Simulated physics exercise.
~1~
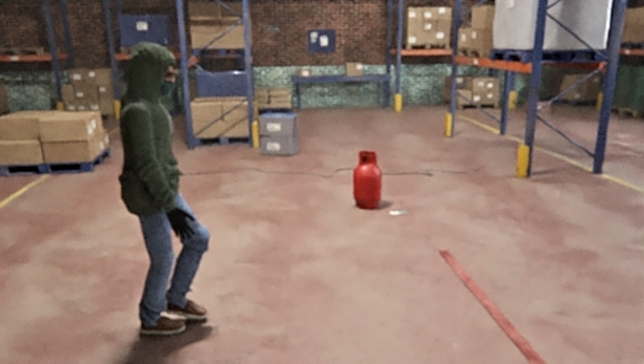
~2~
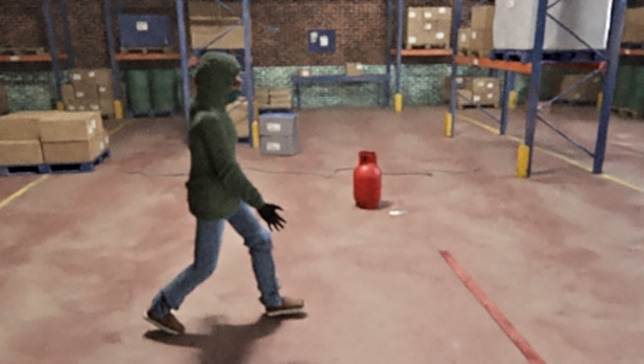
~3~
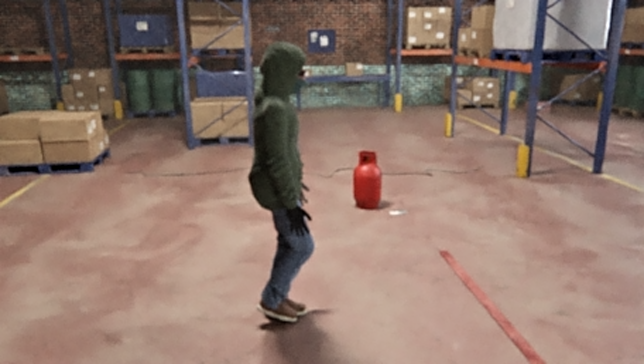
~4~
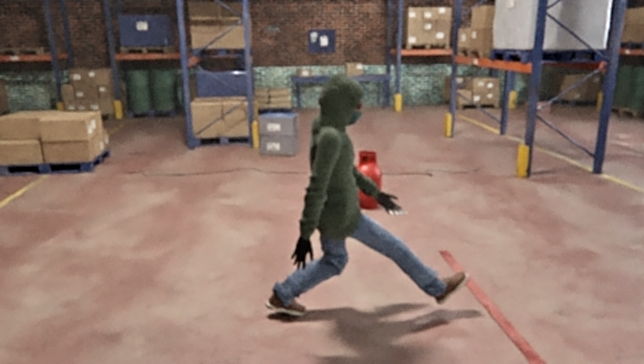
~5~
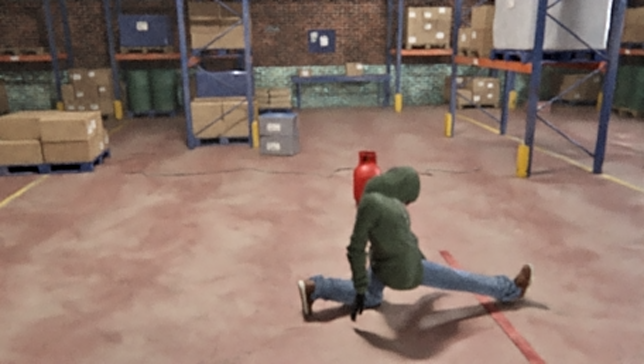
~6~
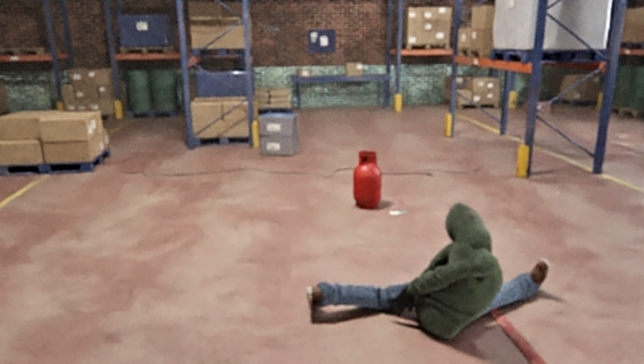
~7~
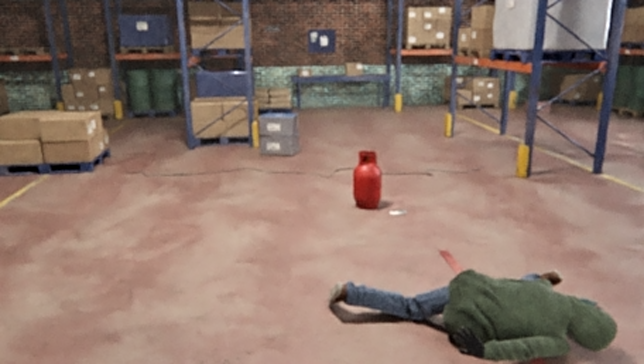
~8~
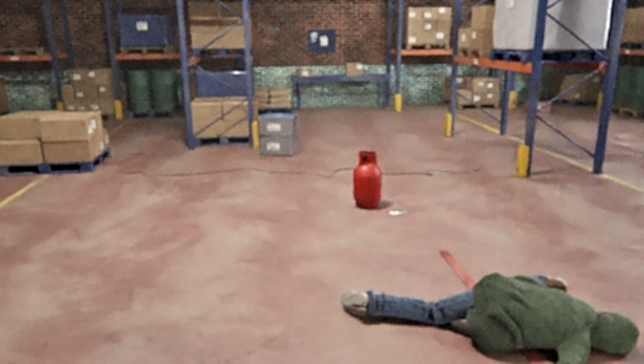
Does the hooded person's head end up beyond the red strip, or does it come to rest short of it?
The head ends up beyond the red strip, on the floor to its right, as the person topples over that way and lies still.
A warehouse with a dull reddish floor is seen from a fixed, slightly raised view, with blue racking, stacked boxes and a brick wall at the back. A red gas cylinder stands near the middle, and a red strip runs across the floor at right. A person in a green hood, blue jeans and dark gloves walks from the left towards the strip. The front foot shoots forward in a long stride, and the legs spread wide as the body sinks to the floor. The person slumps, then topples right and lies still, head beyond the strip and legs trailing left.
